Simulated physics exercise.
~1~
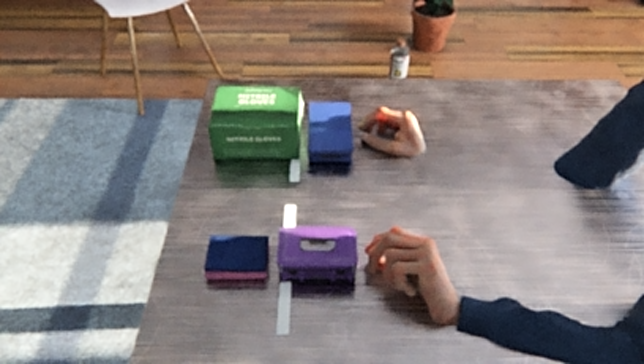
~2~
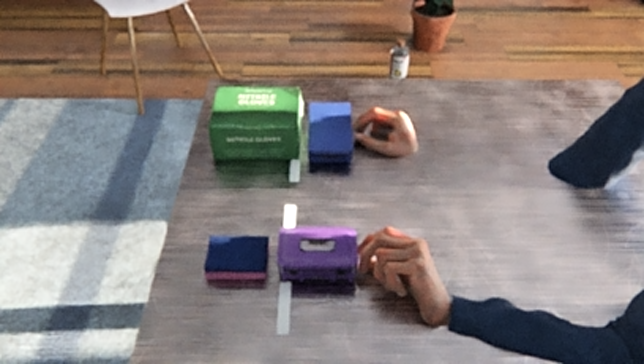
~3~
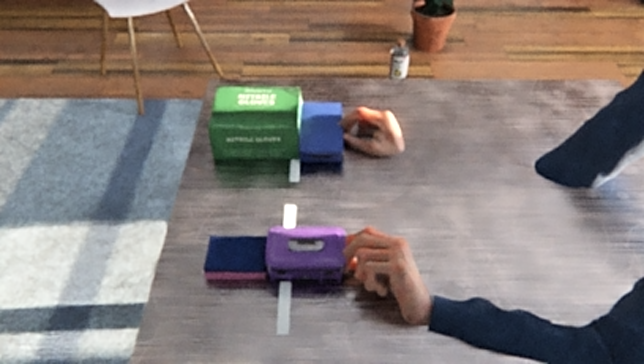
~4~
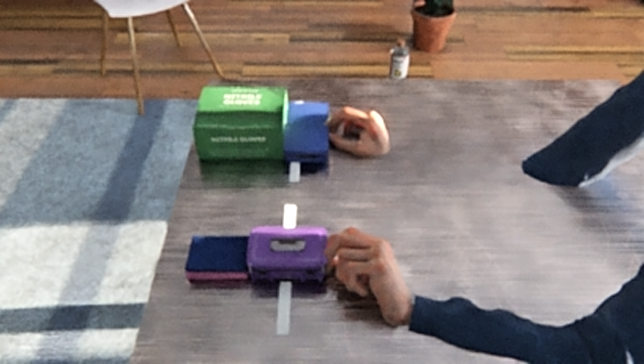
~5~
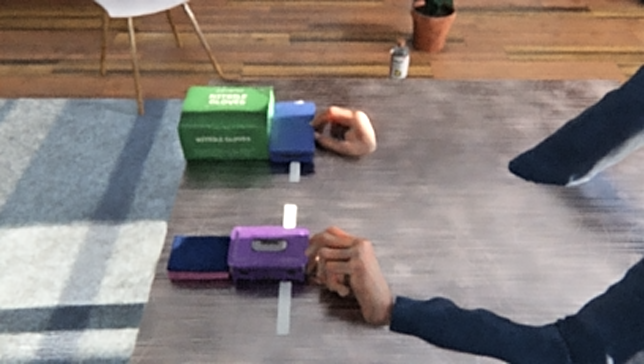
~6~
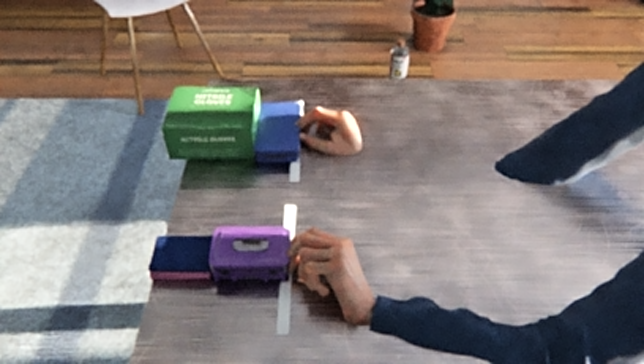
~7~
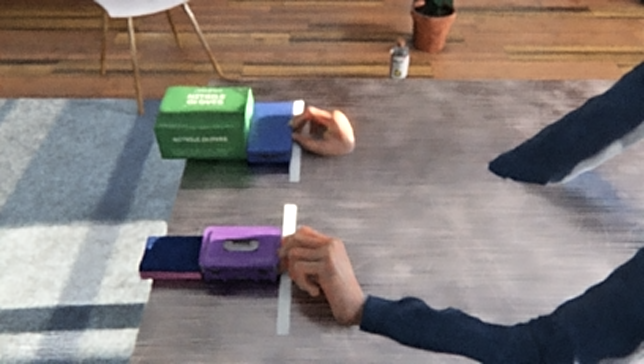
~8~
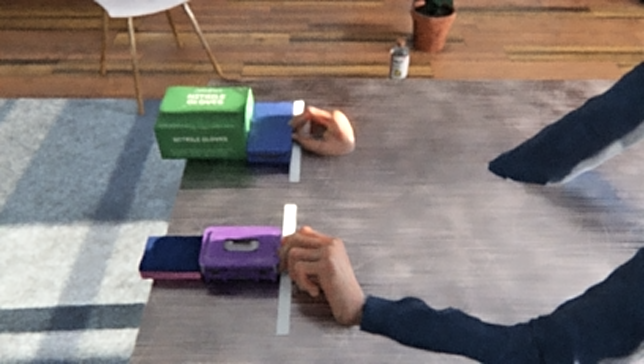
On a wooden tabletop, two hands pushing purple and blue cases left, sliding a sponge and green box along, all staying on.
